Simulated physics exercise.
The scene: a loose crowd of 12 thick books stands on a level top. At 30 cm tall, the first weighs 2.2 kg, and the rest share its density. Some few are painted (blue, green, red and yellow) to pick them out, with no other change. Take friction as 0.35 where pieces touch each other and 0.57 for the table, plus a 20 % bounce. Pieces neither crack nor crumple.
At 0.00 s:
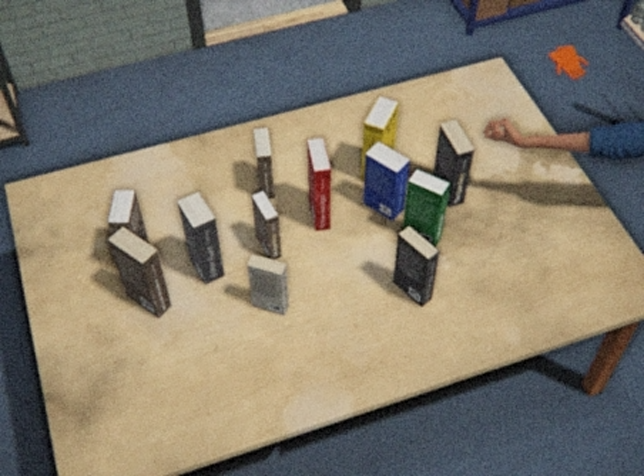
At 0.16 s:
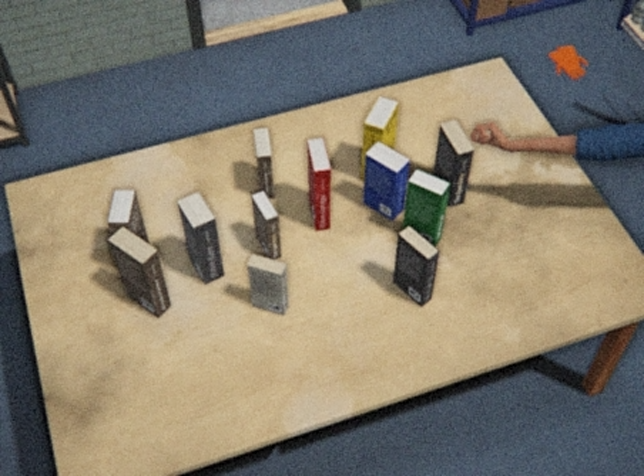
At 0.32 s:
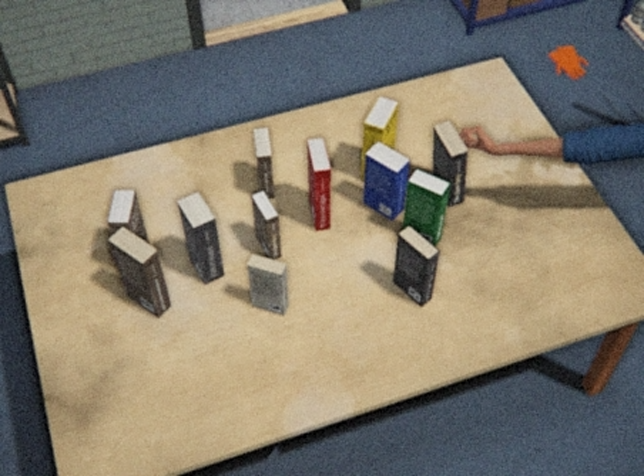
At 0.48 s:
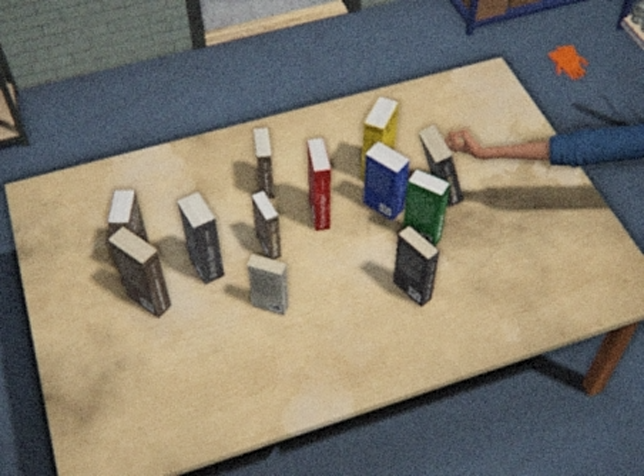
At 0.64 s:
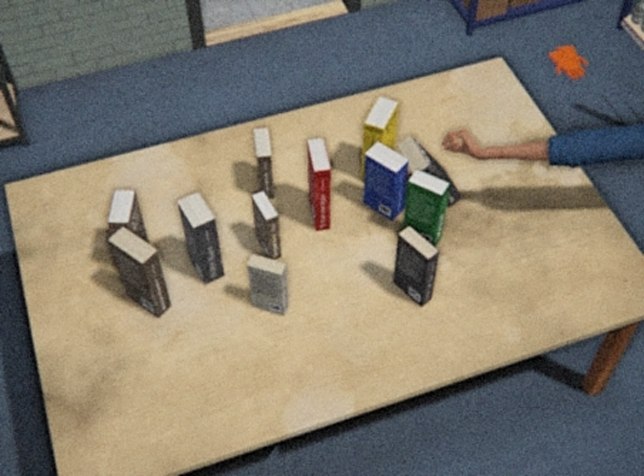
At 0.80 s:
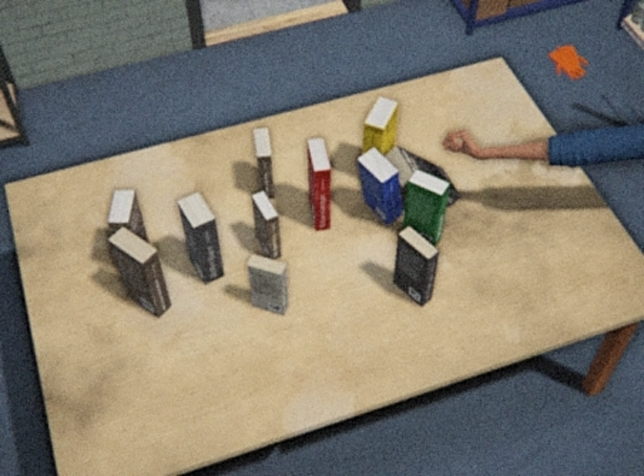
The clip opens on thick books standing upright across a wooden table as a hand reaches in from the right toward a dark book. The hand pushes that book, which tips over leftward behind the blue and green books while the hand stops. The blue book then tilts slightly left.
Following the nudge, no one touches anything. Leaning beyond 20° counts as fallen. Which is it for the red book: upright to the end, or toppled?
Toppled.
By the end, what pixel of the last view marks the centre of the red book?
Somewhere close to (261, 211), I'd say.
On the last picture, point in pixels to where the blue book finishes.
It ends up centred close to (347, 214).
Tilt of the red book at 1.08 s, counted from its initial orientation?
It's at some 15 degrees.
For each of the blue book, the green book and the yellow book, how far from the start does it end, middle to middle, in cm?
Distances in cm - blue: 20; green: 0; yellow: 0.
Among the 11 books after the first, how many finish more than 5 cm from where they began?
Number shifted: 5.
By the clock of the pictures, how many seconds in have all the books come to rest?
Near 2.5 s.
Around 1.08 s, 1 of the 11 other books over; red book tipped 13°; blue book tipped 52°.
Around 1.38 s, 3 of the 11 other books over; red book lying flat; blue book tipped 73°.
Around 2.10 s, 5 of the 11 other books over; red book lying flat; blue book lying flat.
Finally (2.6 s), 5 of the 11 other books over; red book lying flat; blue book lying flat; yellow book unmoved. Six left standing. Seen by the last camera, middles, red book near (261, 211), blue book near (347, 214).
